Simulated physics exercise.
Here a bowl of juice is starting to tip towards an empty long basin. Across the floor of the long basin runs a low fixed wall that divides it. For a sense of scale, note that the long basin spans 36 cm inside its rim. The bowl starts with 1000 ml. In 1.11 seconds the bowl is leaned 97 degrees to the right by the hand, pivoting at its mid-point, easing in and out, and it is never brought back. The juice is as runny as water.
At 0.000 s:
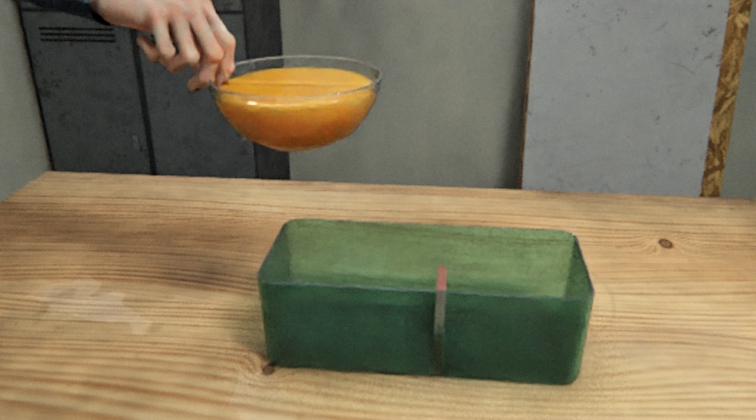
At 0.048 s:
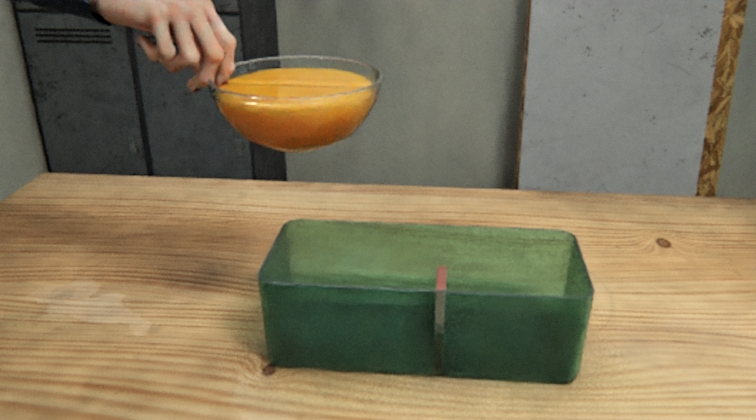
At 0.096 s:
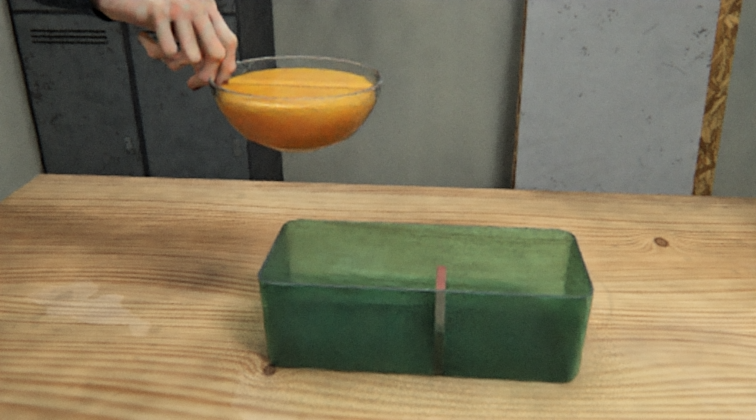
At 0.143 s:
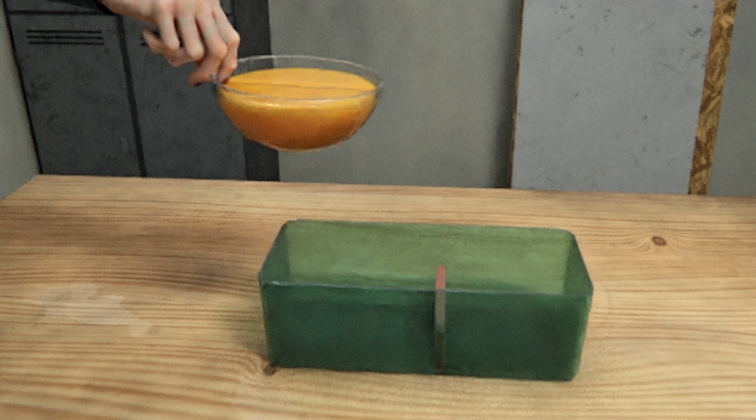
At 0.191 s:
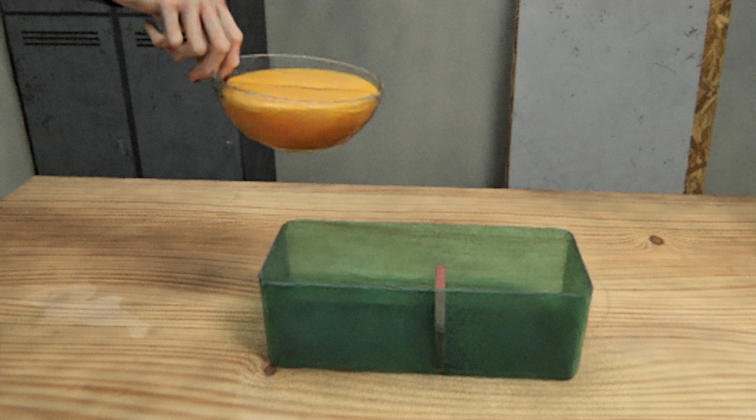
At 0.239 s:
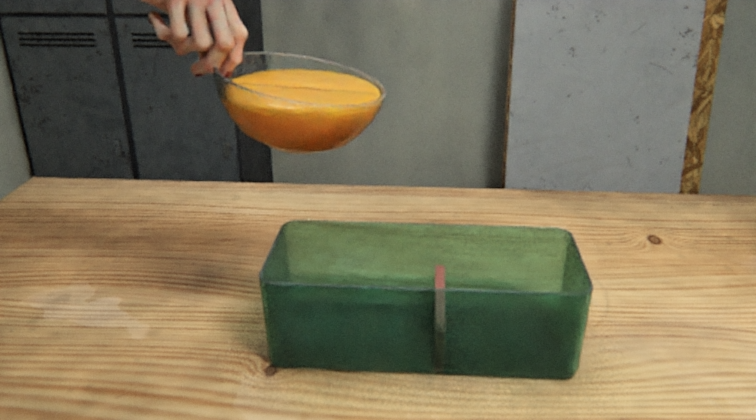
A hand holding a glass bowl of orange juice above a green basin on a wooden table, slowly leaning it slightly right.
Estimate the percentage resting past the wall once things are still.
I would say roughly 54 percent.
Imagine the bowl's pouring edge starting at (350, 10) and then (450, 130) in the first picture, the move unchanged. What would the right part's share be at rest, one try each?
Roughly 40 per cent the first time and 90 per cent the second.
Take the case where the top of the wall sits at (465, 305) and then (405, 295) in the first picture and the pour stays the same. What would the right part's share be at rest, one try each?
In order, 25 and 85 per cent.
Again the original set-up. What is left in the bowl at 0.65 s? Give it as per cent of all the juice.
Remaining: Near 40 % of the total.
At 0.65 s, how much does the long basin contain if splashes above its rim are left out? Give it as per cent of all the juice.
Roughly 18 percent.
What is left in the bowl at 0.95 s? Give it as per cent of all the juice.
Share remaining: Approx. 1 %.
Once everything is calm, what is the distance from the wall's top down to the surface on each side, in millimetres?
I'd say some 42 mm on the left and some 34 mm on the right.
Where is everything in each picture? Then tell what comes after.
The first picture shows tilt 0°; pouring edge (380, 79); surface from (219, 83) to (377, 87); the long basin's rim runs from (272, 249) to (584, 264); the wall's top is at (441, 298).
The second picture shows tilt 0°; pouring edge (380, 80); surface from (220, 83) to (377, 87).
The third picture shows tilt 2°; pouring edge (381, 82); surface from (221, 83) to (377, 88).
The fourth picture shows tilt 4°; pouring edge (382, 85); surface from (222, 82) to (378, 90).
The fifth picture shows tilt 7°; pouring edge (383, 90); surface from (223, 82) to (380, 91).
The sixth picture shows tilt 11°; pouring edge (384, 96); surface from (226, 82) to (382, 92).
By 0.65 s the tilt is 61° and 40 per cent is still to pour, 5 is left of the wall and 13 right of it.
By 0.95 s the tilt is 92° and 1 per cent is still to pour, 37 is left of the wall and 53 right of it.
By 1.27 s the tilt is 97° and 0 per cent is still to pour, 45 is left of the wall and 54 right of it.
By 1.61 s the tilt is 97° and 0 per cent is still to pour, 45 is left of the wall and 54 right of it.
At rest 45 per cent lies left of the wall, 54 right of it and 2 outside.
